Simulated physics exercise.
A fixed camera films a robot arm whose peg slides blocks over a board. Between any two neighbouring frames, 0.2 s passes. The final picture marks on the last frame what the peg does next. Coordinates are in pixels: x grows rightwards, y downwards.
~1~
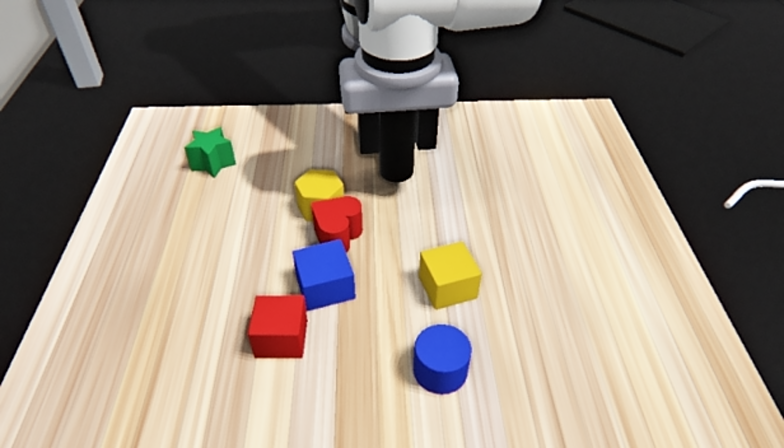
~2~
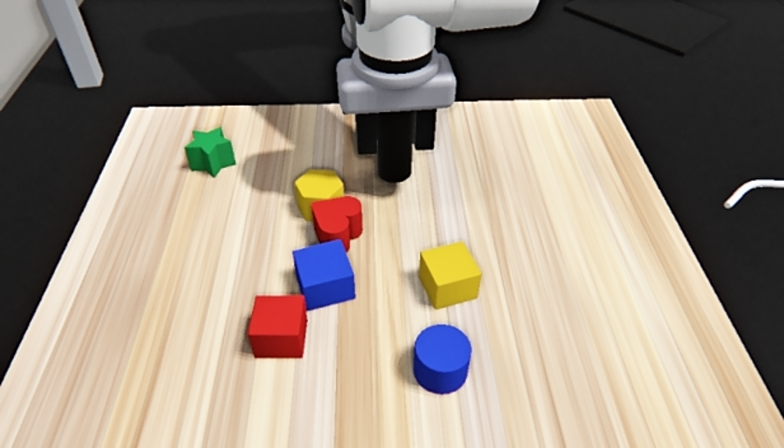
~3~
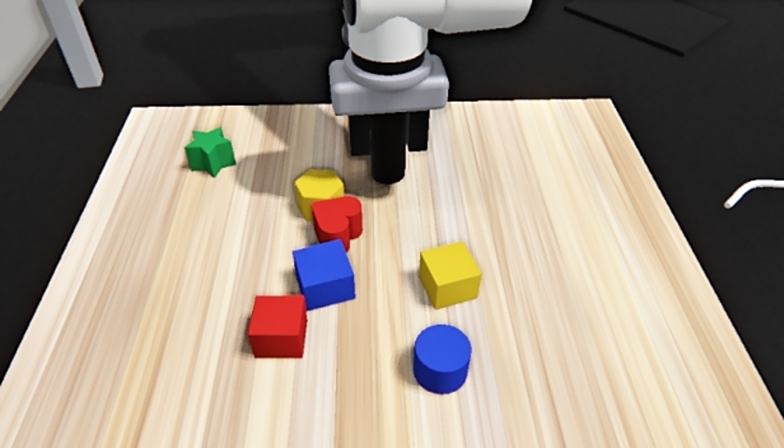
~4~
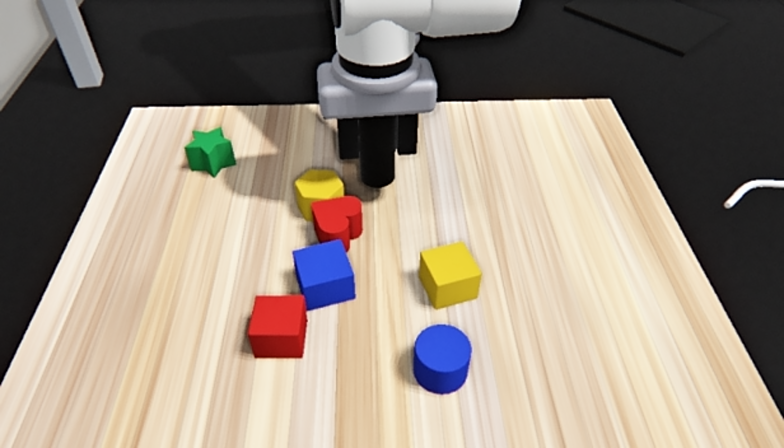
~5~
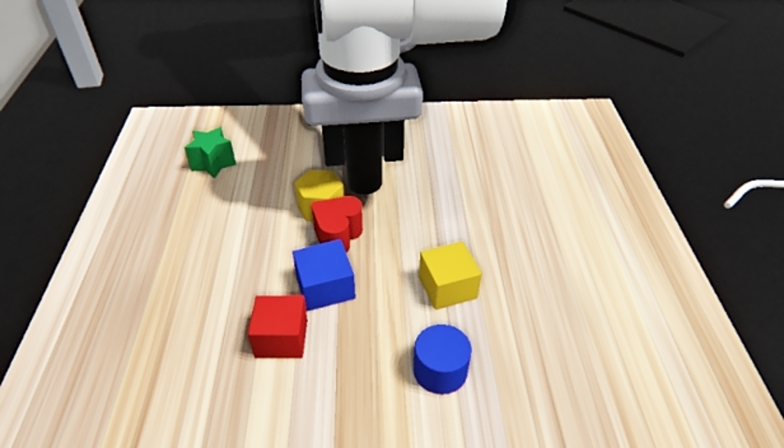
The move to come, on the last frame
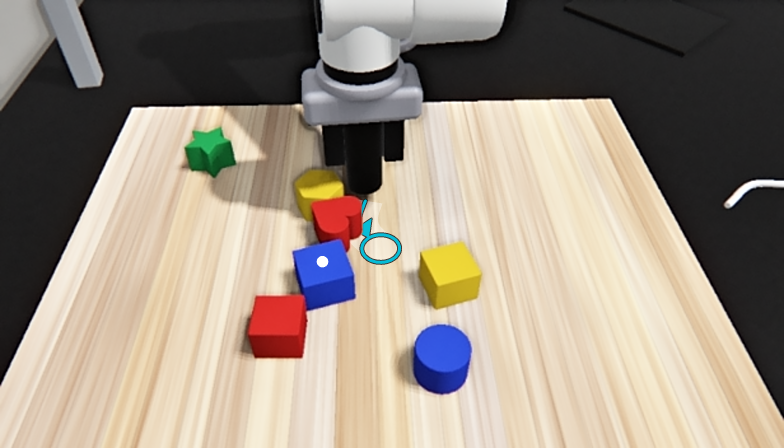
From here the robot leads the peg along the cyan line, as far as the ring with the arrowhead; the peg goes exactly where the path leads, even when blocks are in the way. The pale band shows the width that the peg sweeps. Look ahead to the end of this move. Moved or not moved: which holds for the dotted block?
Undisturbed, or as good as.
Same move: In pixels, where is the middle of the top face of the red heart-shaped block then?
The red heart-shaped block ends near (326, 227).
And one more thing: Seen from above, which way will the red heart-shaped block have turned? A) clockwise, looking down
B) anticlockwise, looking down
A (clockwise, looking down)
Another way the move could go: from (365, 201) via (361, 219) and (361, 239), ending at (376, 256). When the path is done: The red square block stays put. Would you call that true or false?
That statement is accurate.
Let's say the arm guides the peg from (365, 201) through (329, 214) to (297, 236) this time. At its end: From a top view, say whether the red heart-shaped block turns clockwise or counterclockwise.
The answer is counter-clockwise.
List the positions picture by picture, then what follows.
The first frame shows lower end of the peg (397, 172), tops of blocks, blue square block (323, 262), red heart-shaped block (336, 212).
The second frame shows peg (394, 172), blocks as before.
The third frame shows peg (388, 174), blocks as before.
The fourth frame shows peg (378, 177), blocks as before.
The fifth frame shows peg (365, 184), blue square block (323, 262), red heart-shaped block (336, 212).
The drawn path runs from (365, 201) by way of (360, 217) and (365, 234) to (381, 248); the dot is on the blue square block.
The first path, step by step. Halfway along, peg (360, 209); red heart-shaped block (326, 223), turned 25° clockwise.
At the end, peg (381, 231); blue square block not moved; red heart-shaped block (326, 227), turned 45° clockwise.
